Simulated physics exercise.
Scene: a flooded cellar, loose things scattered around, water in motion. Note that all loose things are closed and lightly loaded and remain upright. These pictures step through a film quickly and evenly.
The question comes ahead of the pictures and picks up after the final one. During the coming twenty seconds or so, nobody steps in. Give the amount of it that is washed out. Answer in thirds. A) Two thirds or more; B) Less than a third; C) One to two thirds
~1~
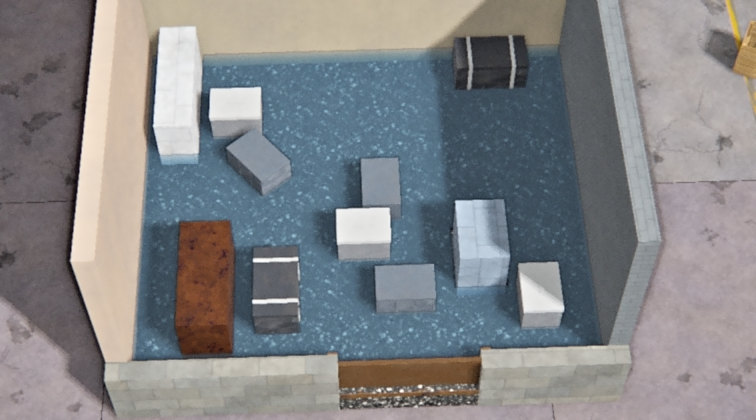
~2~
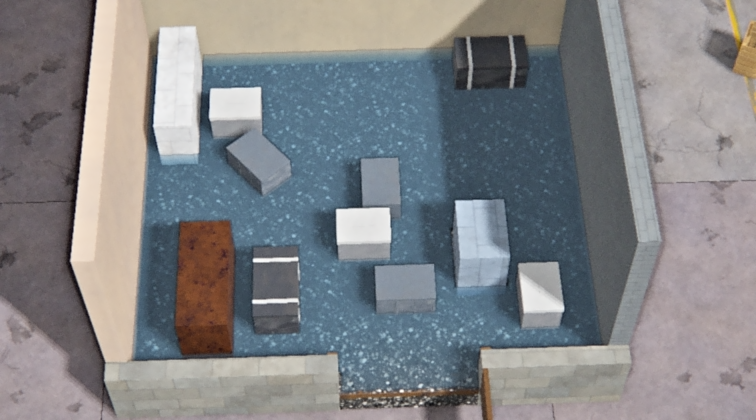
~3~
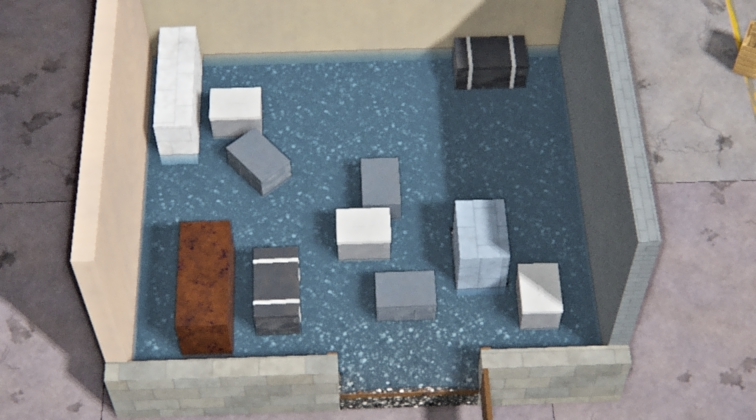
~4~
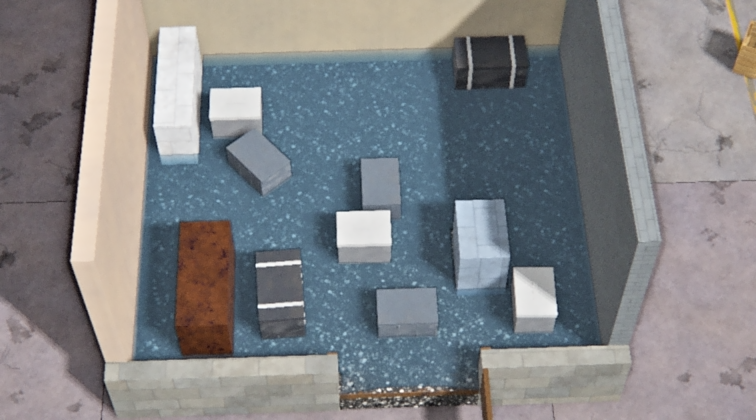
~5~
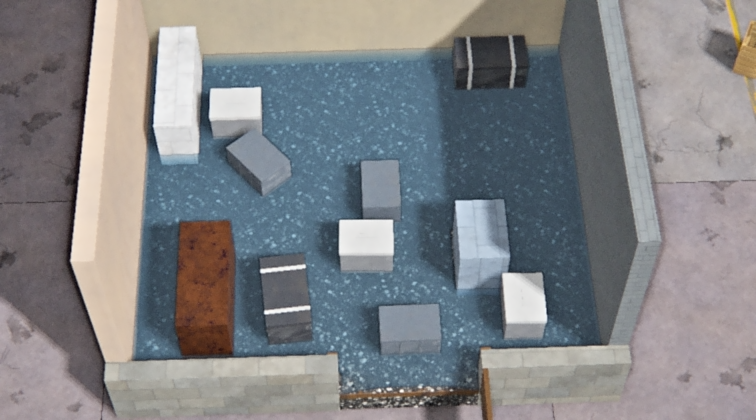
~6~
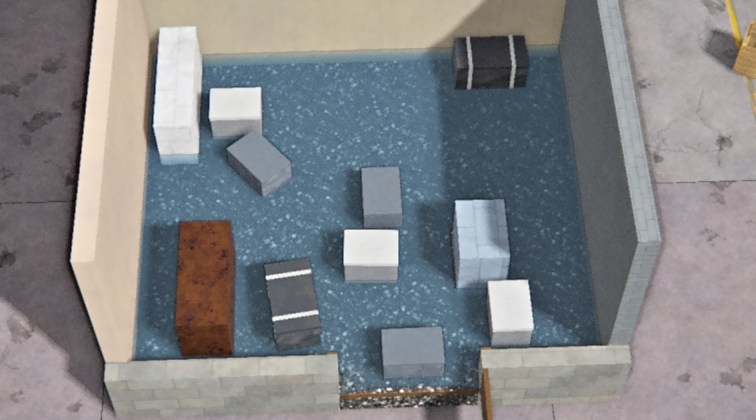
Option A: Two thirds or more.
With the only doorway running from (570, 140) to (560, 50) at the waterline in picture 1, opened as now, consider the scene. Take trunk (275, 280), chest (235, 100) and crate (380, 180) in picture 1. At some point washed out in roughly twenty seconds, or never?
Outcome for each, in the order asked: Not flushed / not flushed / flushed.
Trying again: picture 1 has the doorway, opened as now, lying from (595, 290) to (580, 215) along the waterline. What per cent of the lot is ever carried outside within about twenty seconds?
Result: Close to 50 %.
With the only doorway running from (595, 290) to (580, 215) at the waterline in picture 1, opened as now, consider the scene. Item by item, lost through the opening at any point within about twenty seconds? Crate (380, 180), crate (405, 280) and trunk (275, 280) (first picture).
Going through them in turn: Escaped; escaped; remains behind.
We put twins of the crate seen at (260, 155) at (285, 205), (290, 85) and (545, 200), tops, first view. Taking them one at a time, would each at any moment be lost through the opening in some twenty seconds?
Exits, remains, exits.
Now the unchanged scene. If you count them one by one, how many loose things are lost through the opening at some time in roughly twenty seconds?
The total is 6.
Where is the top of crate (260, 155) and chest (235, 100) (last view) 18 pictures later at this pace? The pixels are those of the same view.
(306, 227) and (250, 127), approximately.
A moment on, 1 of 8 are out; 7 afloat.
Next, 5 of 8 are out; 3 afloat.
Later, 6 of 8 are out; 2 afloat.
In the end, 6 of 8 are out; 2 afloat.
